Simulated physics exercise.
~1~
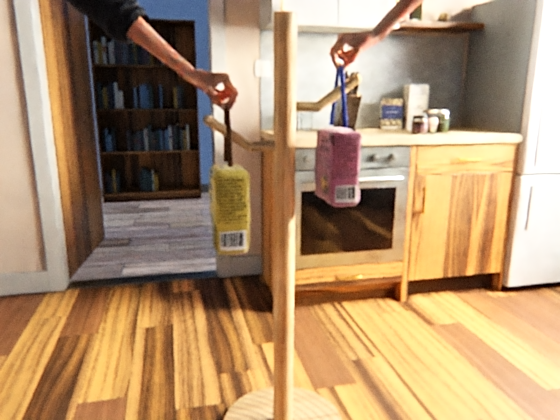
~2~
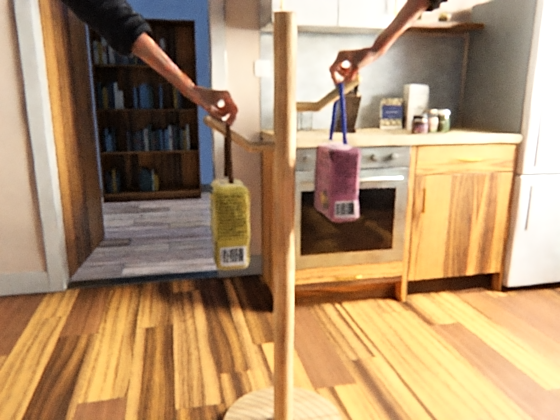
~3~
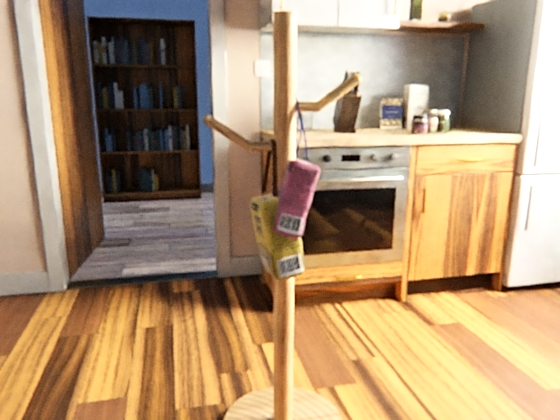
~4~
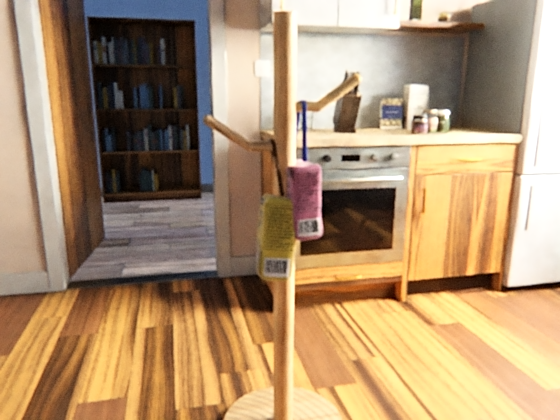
At the start, two hands hold a yellow sack and a pink bag by their loops beside the angled pegs of a wooden stand, in a room with a kitchen behind it and bookshelves through a doorway. The hands lower both a little, still close to the loops. Next the hands are gone, and the two have swung in toward the post, tilted and overlapping, with the pink bag higher. They then straighten, the pink bag shifting slightly right. Finally both hang by their loops from the stand, the yellow sack lower and to the left.
